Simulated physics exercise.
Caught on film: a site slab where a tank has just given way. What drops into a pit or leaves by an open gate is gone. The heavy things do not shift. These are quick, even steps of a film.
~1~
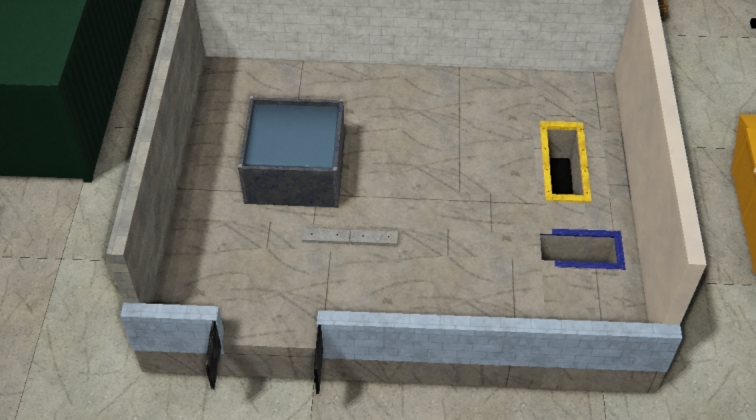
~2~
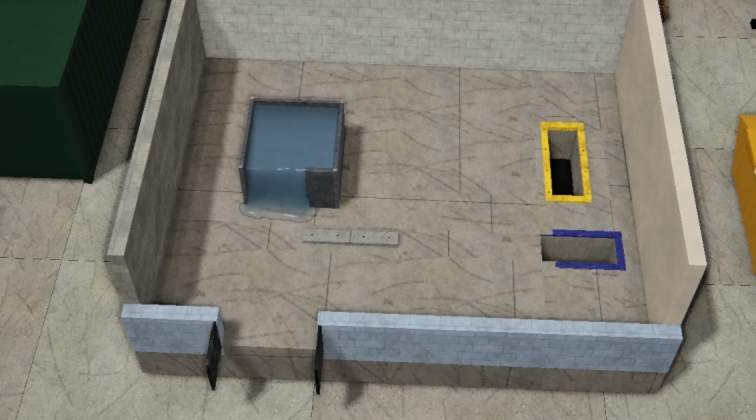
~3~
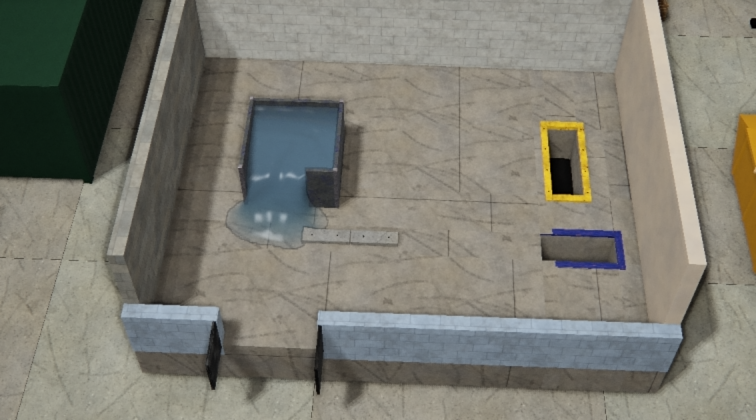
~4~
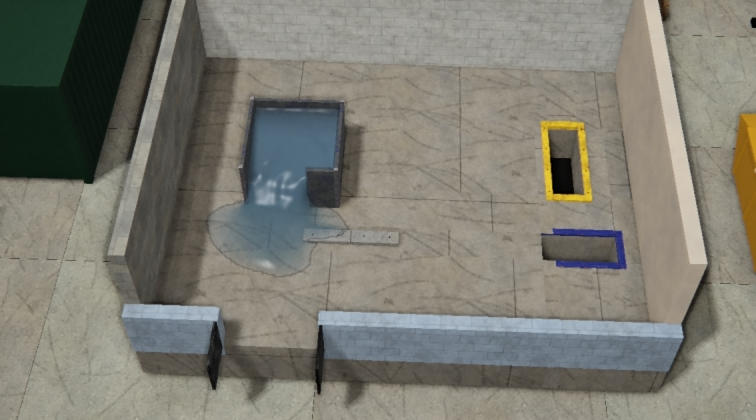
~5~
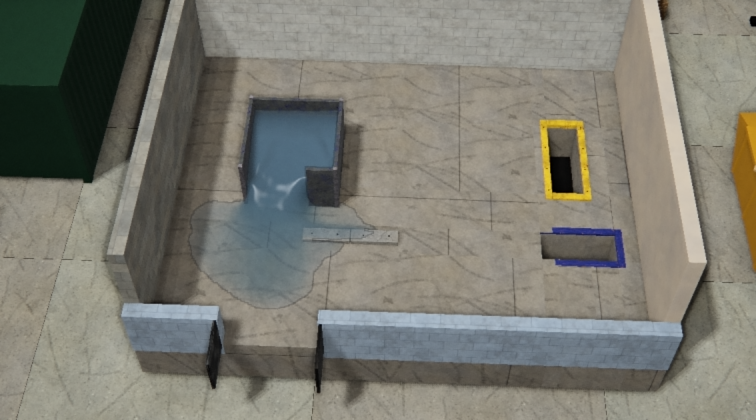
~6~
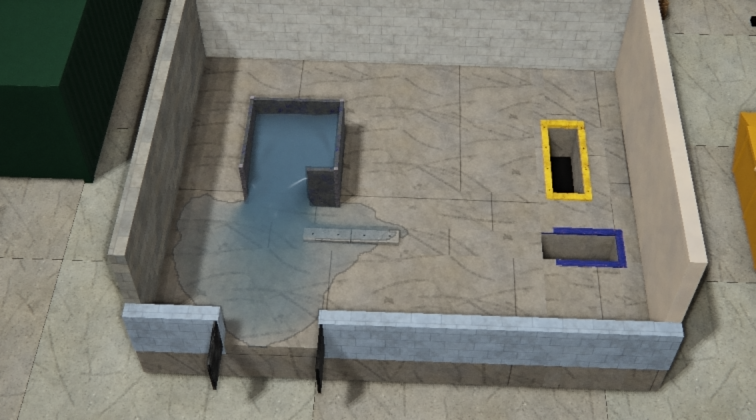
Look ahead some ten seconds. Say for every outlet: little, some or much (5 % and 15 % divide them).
The gate takes more than 15 %; the yellow pit takes less than 5 %; the blue pit takes from 5 to 15 %.
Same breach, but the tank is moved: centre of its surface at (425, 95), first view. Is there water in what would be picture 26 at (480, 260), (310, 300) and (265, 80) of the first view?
As listed: Awash, under water, no water.
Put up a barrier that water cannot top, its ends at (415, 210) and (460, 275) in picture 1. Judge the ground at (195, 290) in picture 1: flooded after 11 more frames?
Verdict: Under water.
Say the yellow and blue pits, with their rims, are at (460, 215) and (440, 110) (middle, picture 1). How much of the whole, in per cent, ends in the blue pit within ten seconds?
Parts in a hundred: Blue 0.
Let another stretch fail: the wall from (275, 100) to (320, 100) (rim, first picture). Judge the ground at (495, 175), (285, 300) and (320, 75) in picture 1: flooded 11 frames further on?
One after the other: Clear, clear, wet.
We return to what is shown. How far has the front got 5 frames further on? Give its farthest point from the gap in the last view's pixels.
At about (493, 230).
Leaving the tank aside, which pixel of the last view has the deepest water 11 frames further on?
Close to (166, 309).
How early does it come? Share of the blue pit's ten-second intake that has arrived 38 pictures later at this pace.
Close to 25 %.
A moment on, water covers 25 % of the floor; the gate 9 %, the yellow pit 0 %, the blue pit 0 %.
Next, water covers 20 % of the floor; the gate 20 %, the yellow pit 0 %, the blue pit 0 %.
Then, water covers 35 % of the floor; the gate 32 %, the yellow pit 0 %, the blue pit 0 %.
Later, water covers 55 % of the floor; the gate 43 %, the yellow pit 0 %, the blue pit 2 %.
In the end, water covers 65 % of the floor; the gate 49 %, the yellow pit 0 %, the blue pit 8 %.
